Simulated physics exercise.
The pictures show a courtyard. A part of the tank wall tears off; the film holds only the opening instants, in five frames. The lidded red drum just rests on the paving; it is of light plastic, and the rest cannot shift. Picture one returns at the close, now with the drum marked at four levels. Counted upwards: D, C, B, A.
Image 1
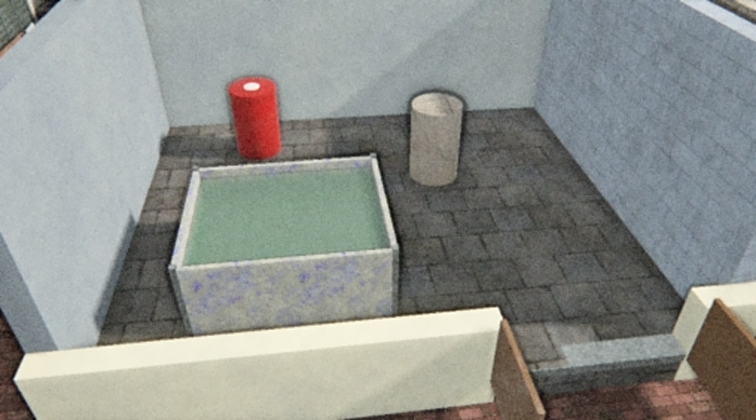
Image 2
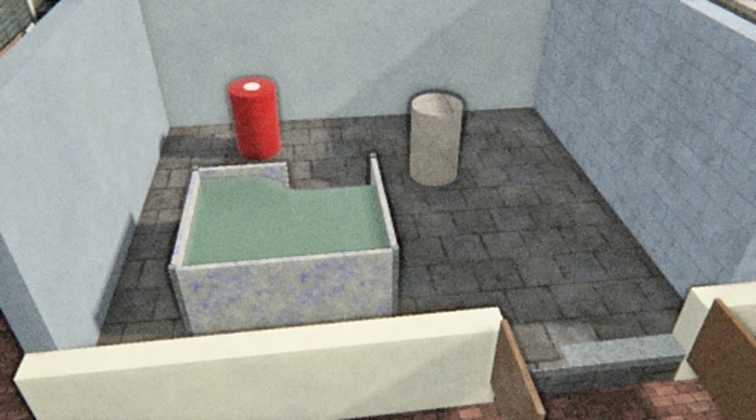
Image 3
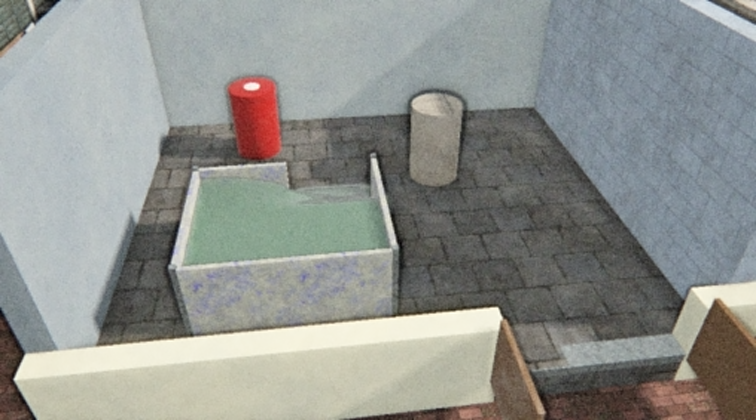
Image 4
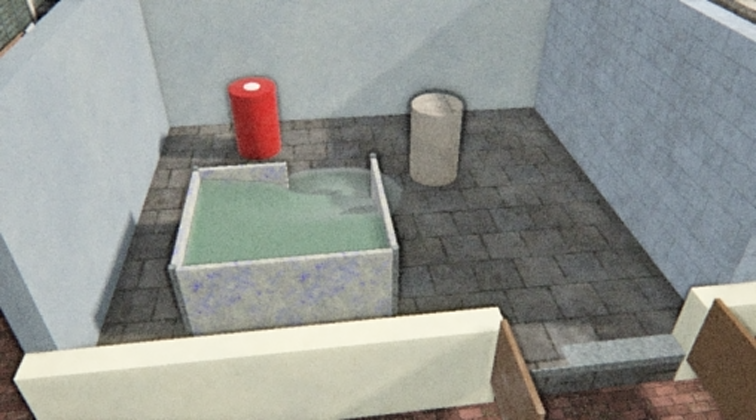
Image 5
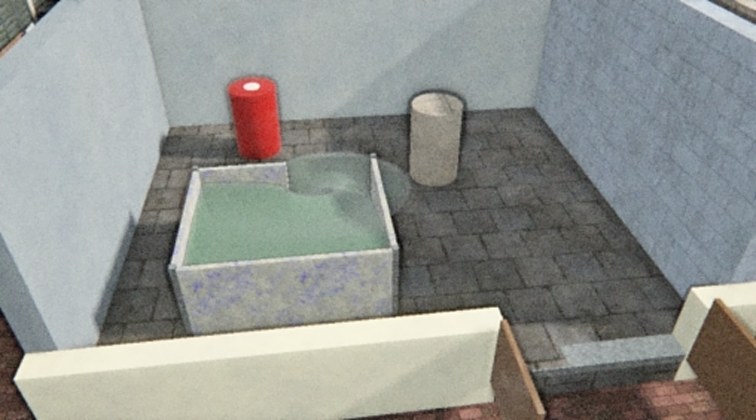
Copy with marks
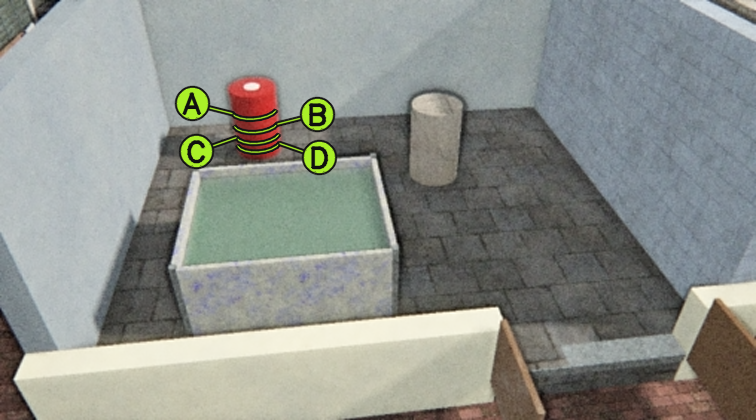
A walled courtyard tank opens at its back wall, and water spreads over the paving behind.
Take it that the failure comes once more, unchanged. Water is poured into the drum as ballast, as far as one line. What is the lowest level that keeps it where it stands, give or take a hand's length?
That is line C.
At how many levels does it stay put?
Three of the four.
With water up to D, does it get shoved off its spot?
Yes, it does.
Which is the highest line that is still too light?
D.
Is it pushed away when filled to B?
No, not at all.
On the marked copy, A at (253, 119); B at (255, 132); C at (256, 143); D at (258, 152); from the bottom up D, C, B, A.
If A is chosen, it does not move.
If B is chosen, it does not move.
If C is chosen, it does not move.
If D is chosen, it is pushed about twice its own width away.
